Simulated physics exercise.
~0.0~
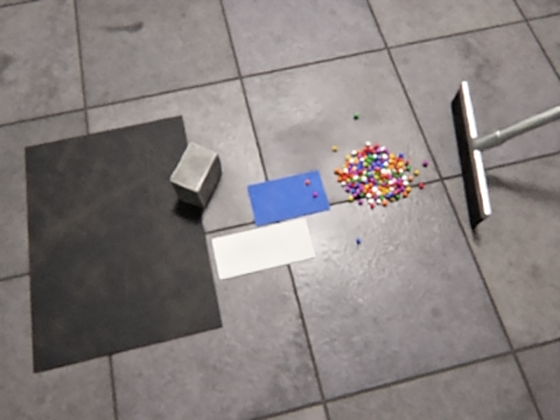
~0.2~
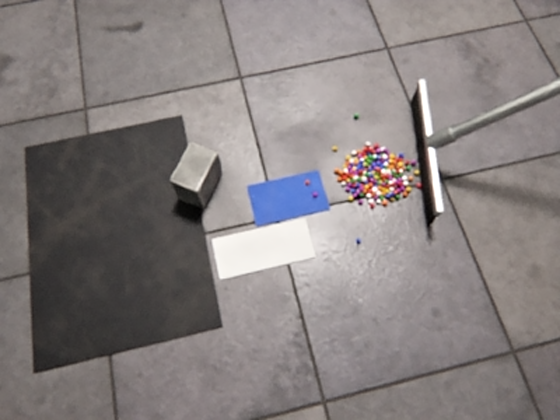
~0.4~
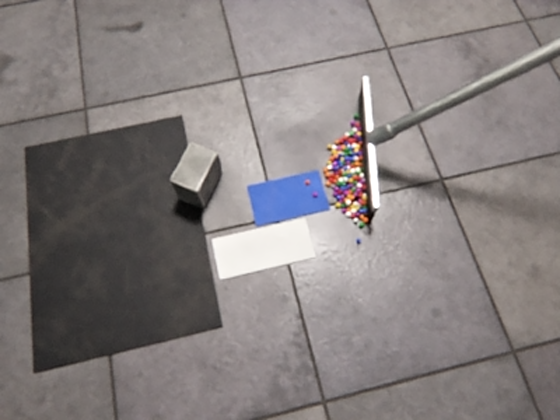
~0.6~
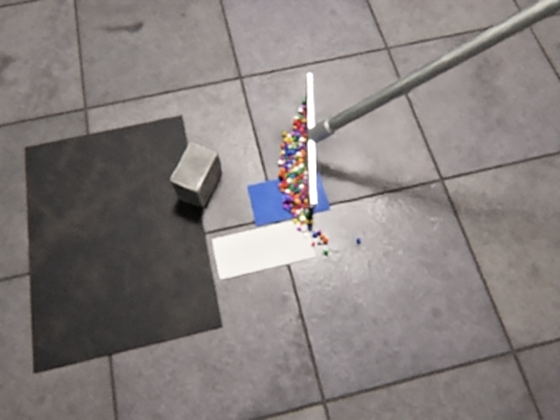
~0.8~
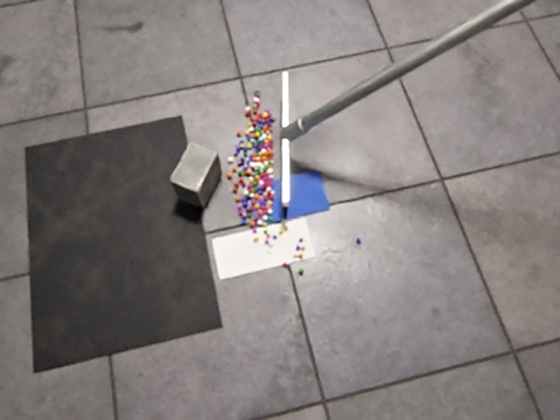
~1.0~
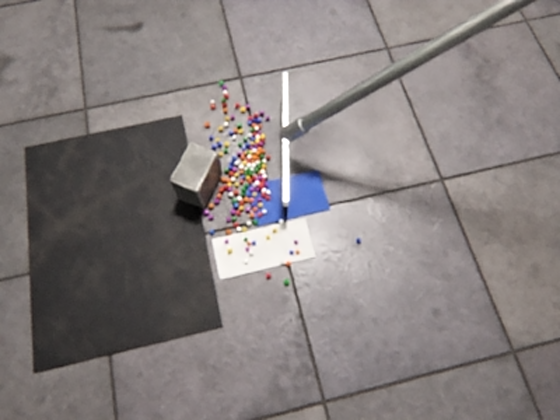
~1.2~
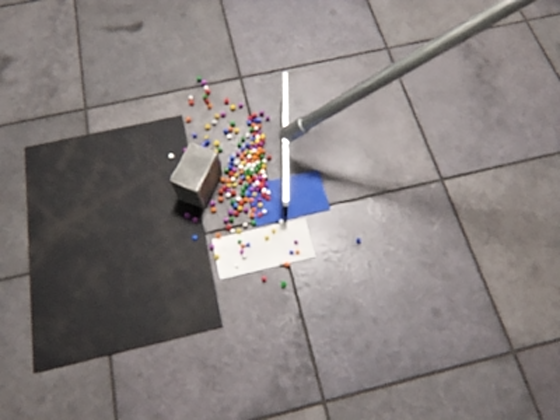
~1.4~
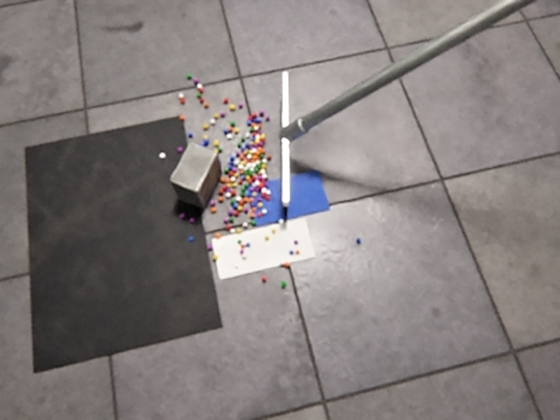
At the start, a squeegee on a long pole stands to the right of a round patch of colorful beads on a gray tiled floor, with blue, white and black mats and a metallic block to the left. The squeegee slides left, reaches the beads and gathers them into a tall, narrow band. It pushes them across the blue mat, while some stray onto the white one. Then the blade stops, and the beads keep spreading left around the block. They finally settle, mostly on bare tile, with a few on the mats.
